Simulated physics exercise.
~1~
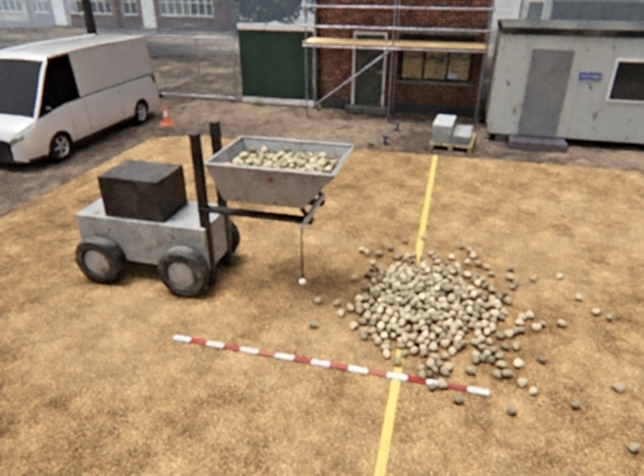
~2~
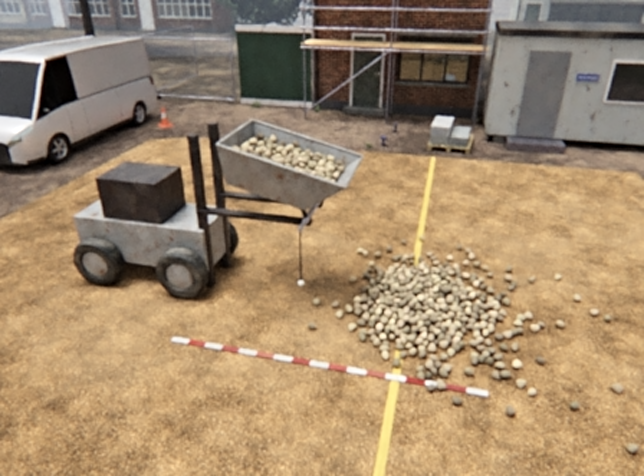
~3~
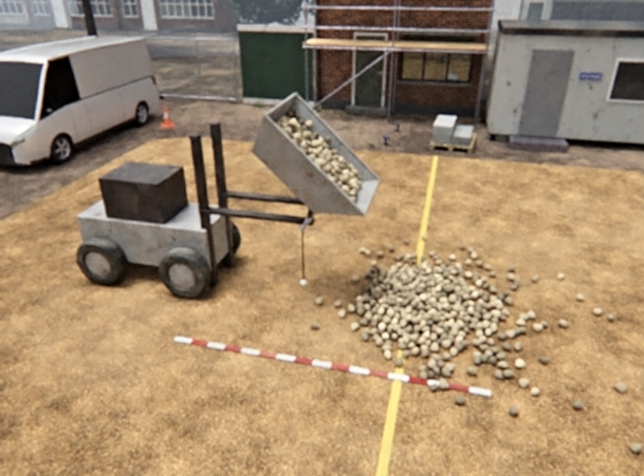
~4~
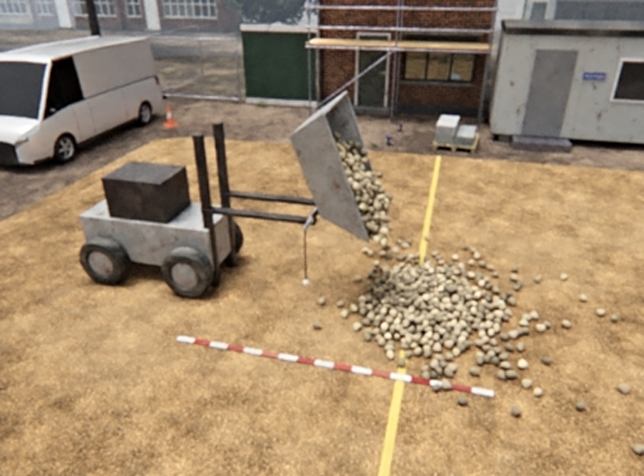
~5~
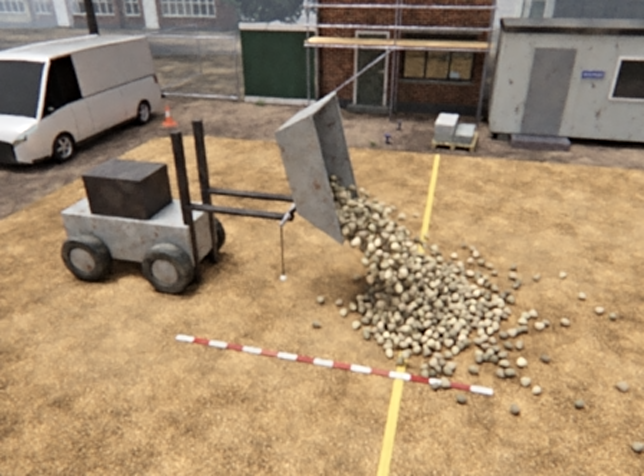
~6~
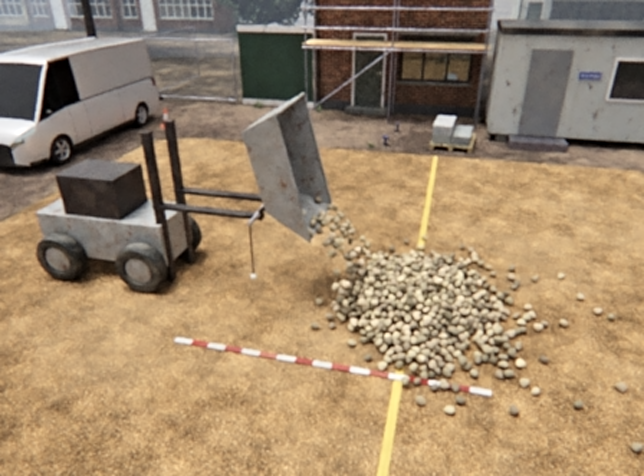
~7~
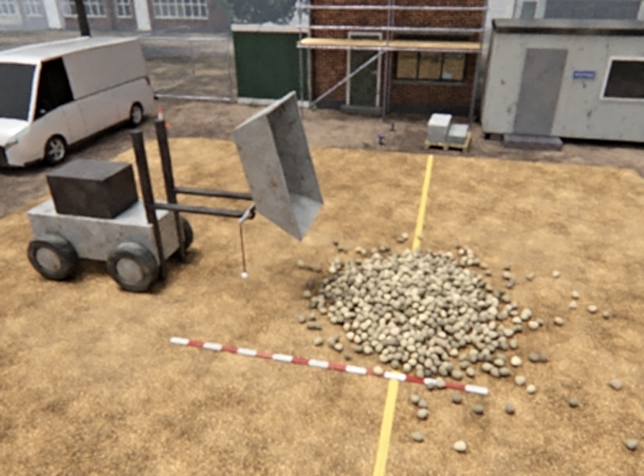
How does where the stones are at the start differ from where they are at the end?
At the start, some of the stones are up in the raised skip and the rest lie in a pile on the ground. At the end, the skip is empty and they all lie on the ground, in a larger heap that spreads further left.
